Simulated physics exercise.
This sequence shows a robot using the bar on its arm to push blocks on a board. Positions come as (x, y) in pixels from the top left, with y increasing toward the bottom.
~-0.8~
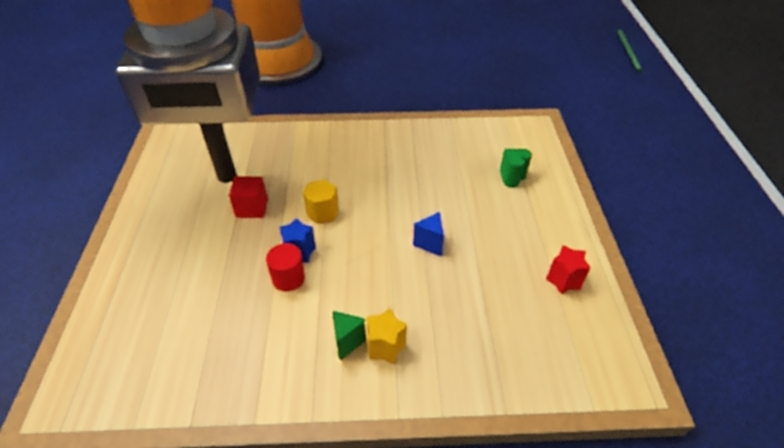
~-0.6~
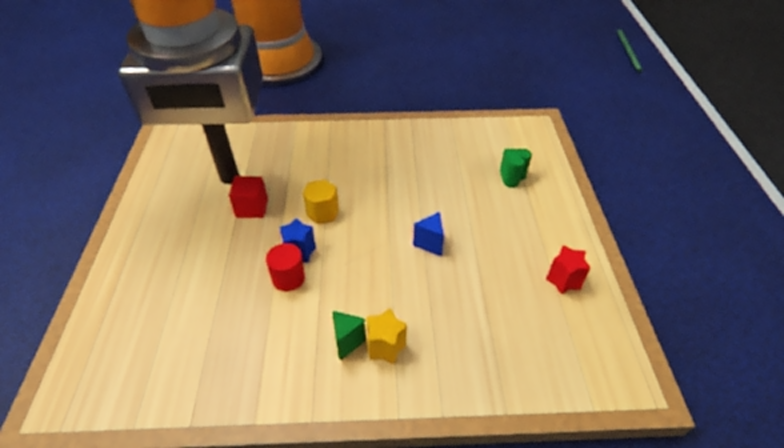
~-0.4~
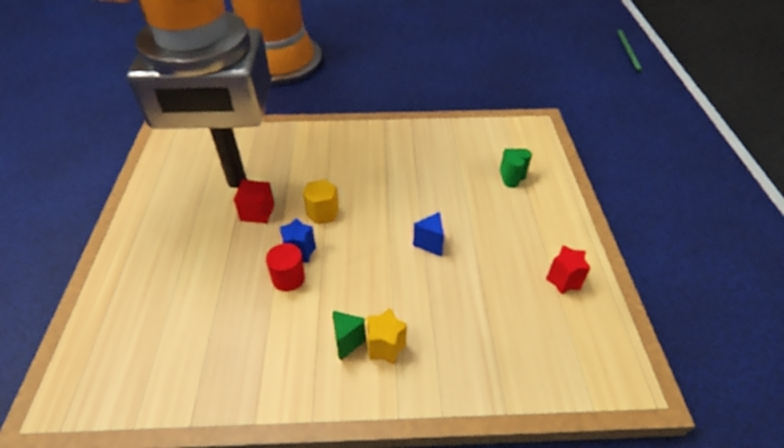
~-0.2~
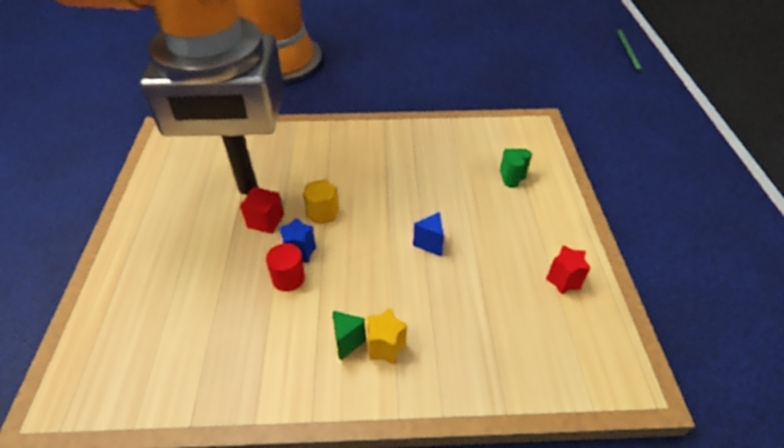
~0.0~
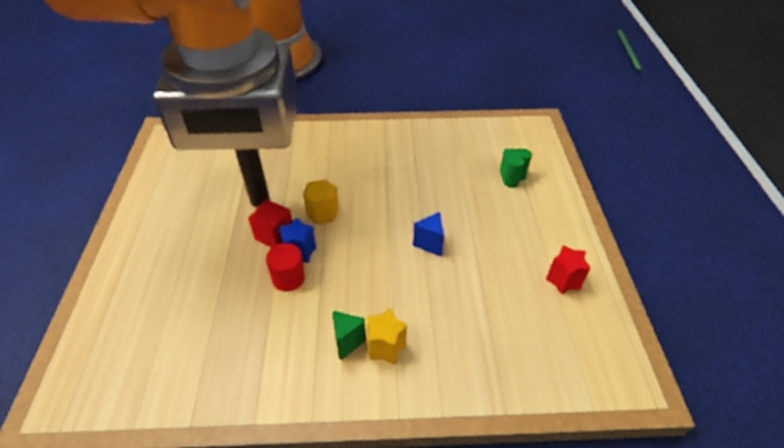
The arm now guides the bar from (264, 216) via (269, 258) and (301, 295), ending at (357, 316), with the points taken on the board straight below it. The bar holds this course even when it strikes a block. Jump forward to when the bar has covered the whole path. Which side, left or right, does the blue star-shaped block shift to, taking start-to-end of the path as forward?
It gets pushed left.
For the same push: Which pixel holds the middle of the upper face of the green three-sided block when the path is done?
Most likely (355, 351).
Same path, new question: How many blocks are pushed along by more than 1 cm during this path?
Three or more shift.
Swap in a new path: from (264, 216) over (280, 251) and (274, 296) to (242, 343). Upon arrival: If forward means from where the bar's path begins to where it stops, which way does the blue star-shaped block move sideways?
To the left.
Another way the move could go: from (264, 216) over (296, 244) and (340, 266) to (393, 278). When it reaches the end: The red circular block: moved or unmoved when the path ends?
In the end it has been moved.
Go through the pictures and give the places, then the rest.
The first picture shows lower end of the bar (228, 177), tops of blocks, red square piece (246, 186), red circular block (283, 256), blue star-shaped block (295, 230), yellow six-sided block (320, 190), green three-sided block (345, 323).
The second picture shows bar (230, 178), blocks as before.
The third picture shows bar (237, 182), red square piece (251, 190).
The fourth picture shows bar (248, 189), red square piece (260, 199).
The fifth picture shows bar (260, 201), red square piece (269, 213), red circular block (283, 256), blue star-shaped block (295, 230), yellow six-sided block (320, 190), green three-sided block (345, 323).
The first path, step by step. One third of the way, bar (264, 243); red square piece (288, 247), turned 25° anticlockwise; red circular block (295, 274); blue star-shaped block (320, 243), turned 55° anticlockwise.
Two thirds of the way, bar (298, 281); red square piece (319, 257), turned 65° anticlockwise; red circular block (315, 292); blue star-shaped block (343, 240), turned 85° anticlockwise.
At the end, bar (355, 302); red square piece (330, 262), turned 105° anticlockwise; red circular block (348, 322); blue star-shaped block (346, 237), turned 95° anticlockwise; yellow six-sided block not moved; green three-sided block (355, 351), turned 45° anticlockwise.
